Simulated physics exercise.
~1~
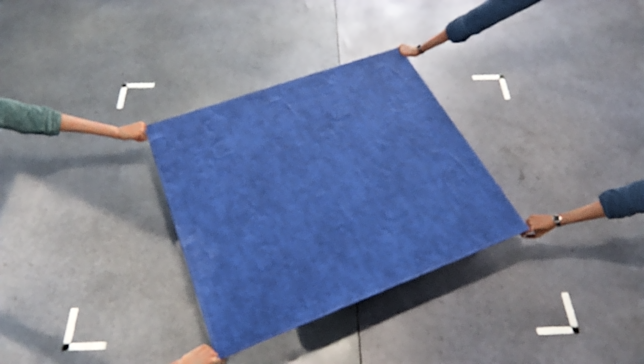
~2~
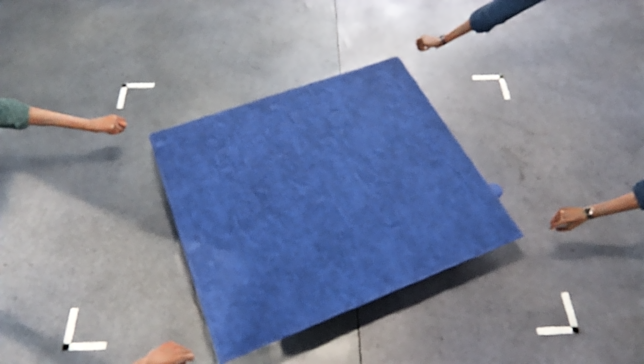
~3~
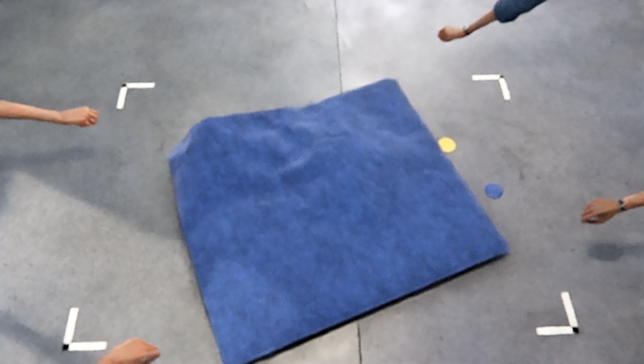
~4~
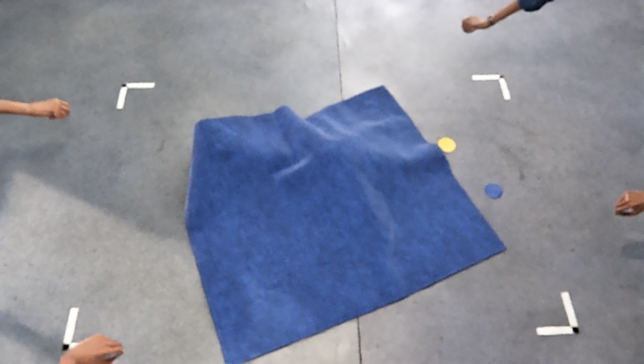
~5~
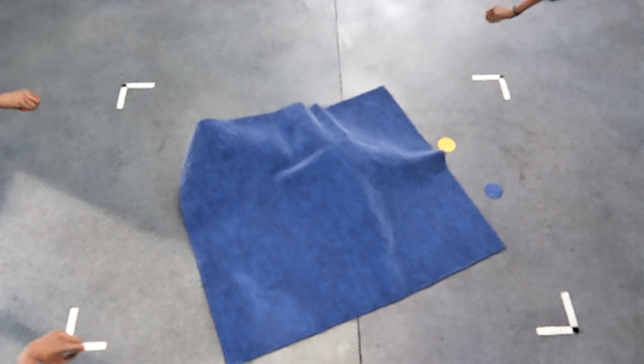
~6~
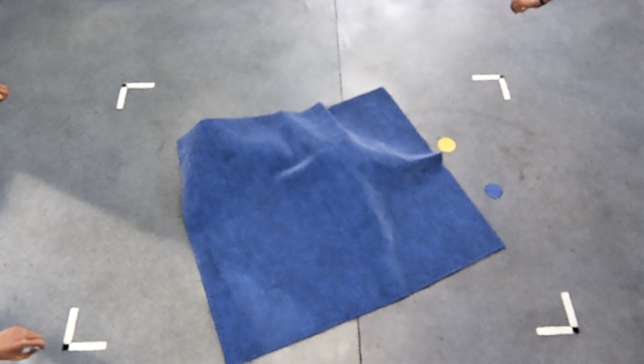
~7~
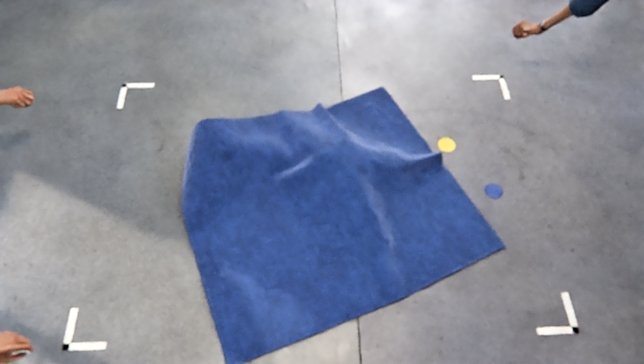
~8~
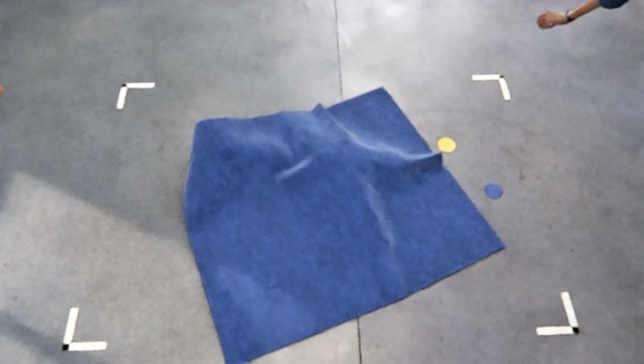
A grey concrete workshop floor, marked with four white corner brackets, is seen from above by a still camera. Four hands, two on the left and two on the right, hold a blue dust sheet stretched flat and tilted over the middle. They let go together and draw back as the sheet drops, uncovering a yellow lid and a blue saucer to its right. The cloth settles over hidden shapes, its upper part bunching into ridges and folds. It ends lying rumpled and still, with the yellow lid at its right edge and the blue saucer in the open.
